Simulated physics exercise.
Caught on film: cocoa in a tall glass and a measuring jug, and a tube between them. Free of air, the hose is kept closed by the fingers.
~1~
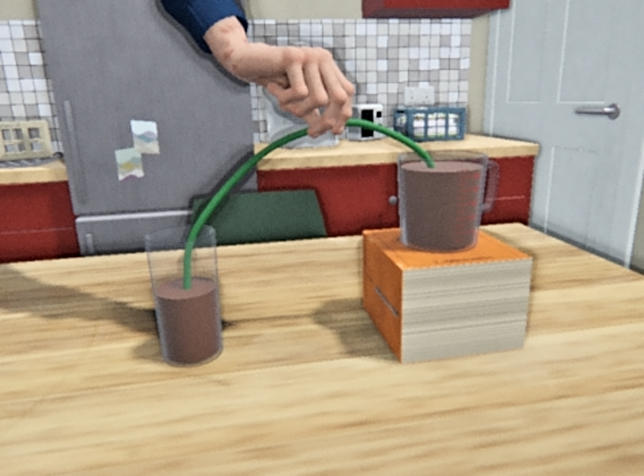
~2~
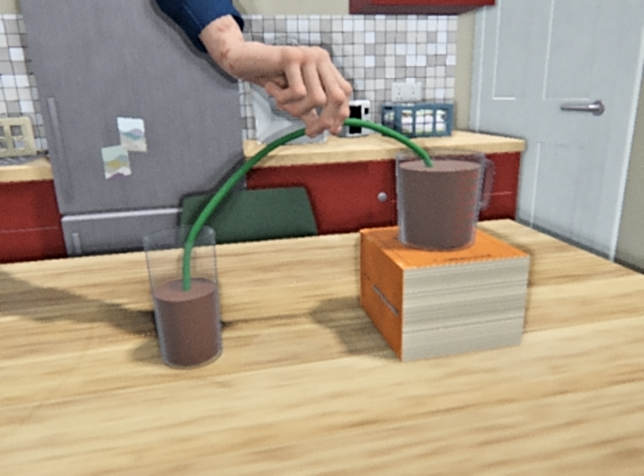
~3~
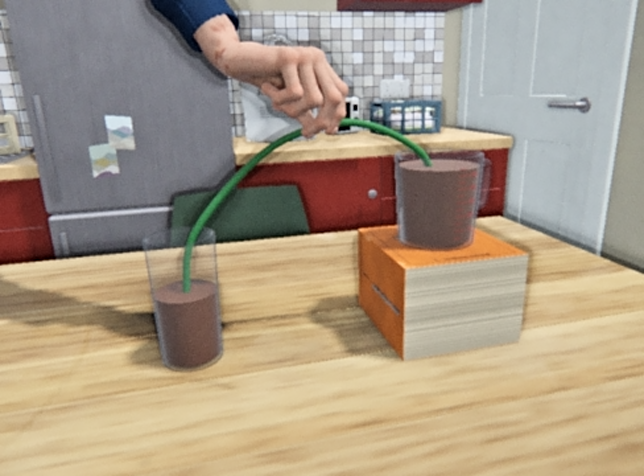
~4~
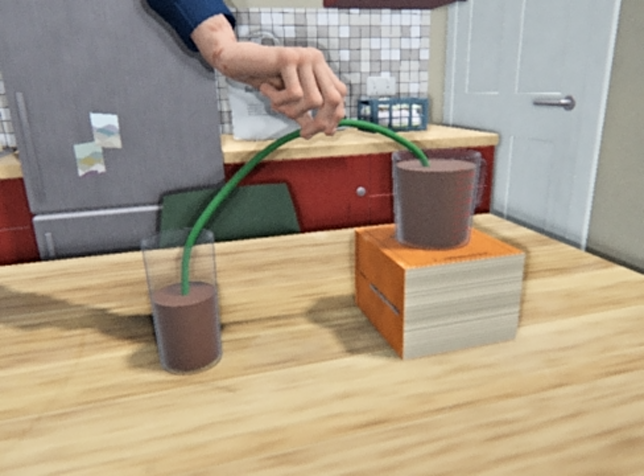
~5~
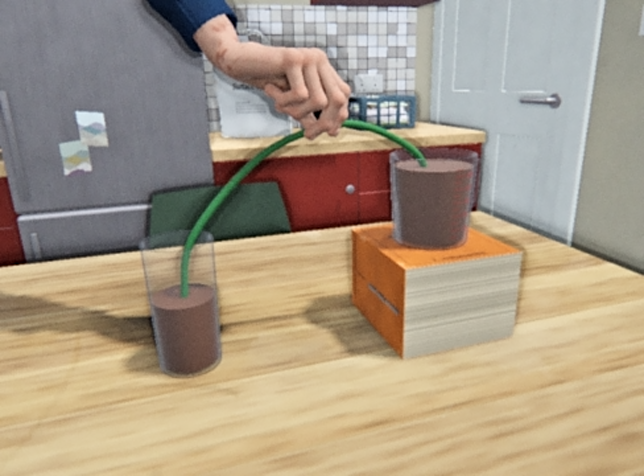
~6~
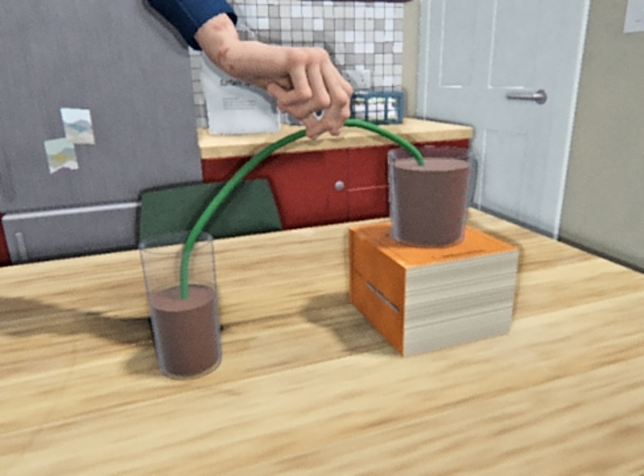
A hand pinched a green tube running between a tall glass of cocoa on the left and a fuller jug on a book, and the cocoa levels stayed put while the view shifted slightly.
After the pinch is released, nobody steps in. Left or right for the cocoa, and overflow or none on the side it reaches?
Cocoa goes: Left, receiving: Overflow.
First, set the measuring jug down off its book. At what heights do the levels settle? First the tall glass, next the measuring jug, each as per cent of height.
About 60 percent first and 80 percent second.
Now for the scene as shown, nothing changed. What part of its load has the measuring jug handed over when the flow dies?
Roughly 70 per cent of it.
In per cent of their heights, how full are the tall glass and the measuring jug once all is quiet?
First 100 %, second 30 %.
Soon after, the tall glass is about three quarters full; the measuring jug is about two thirds full.
Later, the tall glass is full to the brim; the measuring jug is about half full; some has gone over the lower rim.
In the end, the tall glass is full to the brim; the measuring jug is about a third full; some has gone over the lower rim; the two surfaces are level.
